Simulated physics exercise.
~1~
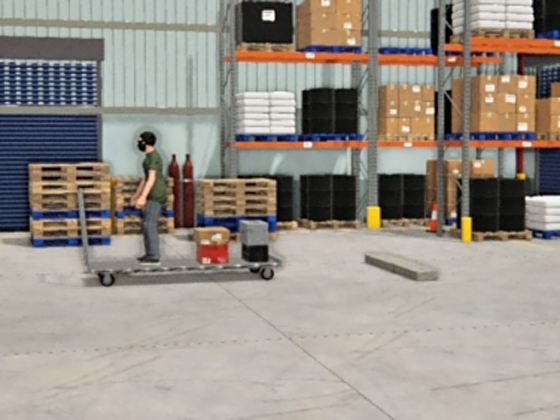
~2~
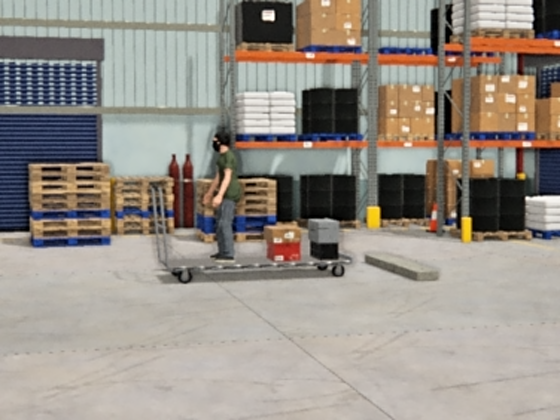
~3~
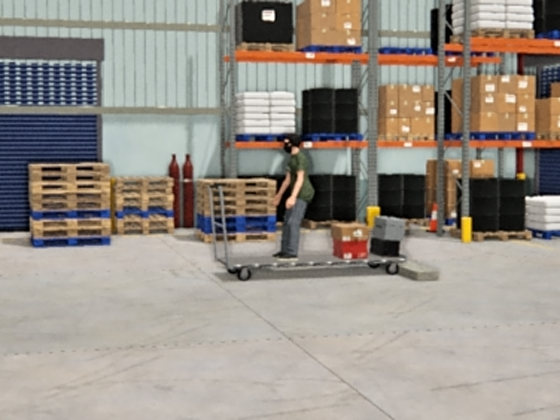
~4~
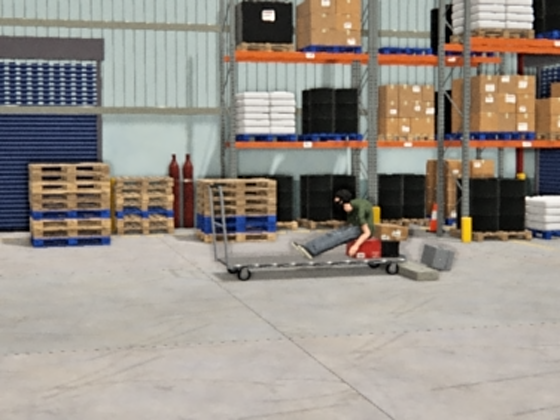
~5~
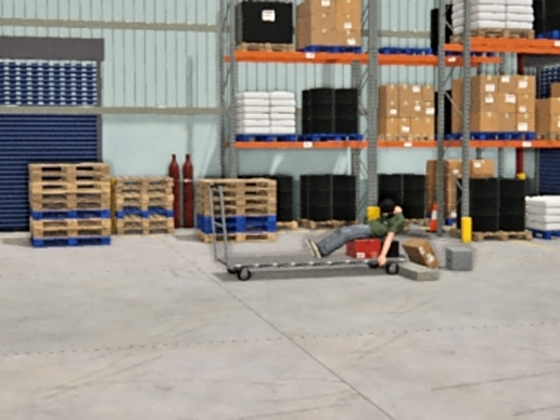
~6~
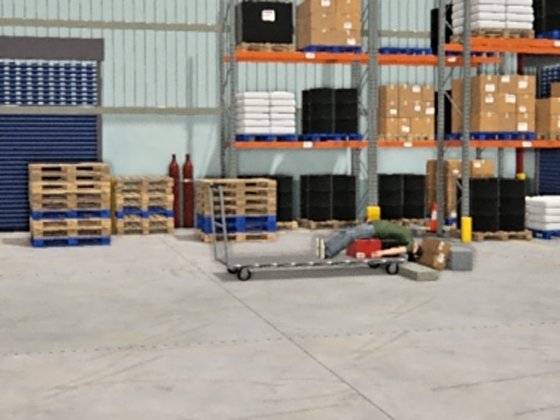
A flat trolley carrying a standing person and a few boxes rolled right across a warehouse floor until it stopped against a low kerb, tipping the grey toolbox and brown parcel over the front while the person toppled forward and ended slumped over the red parcel.
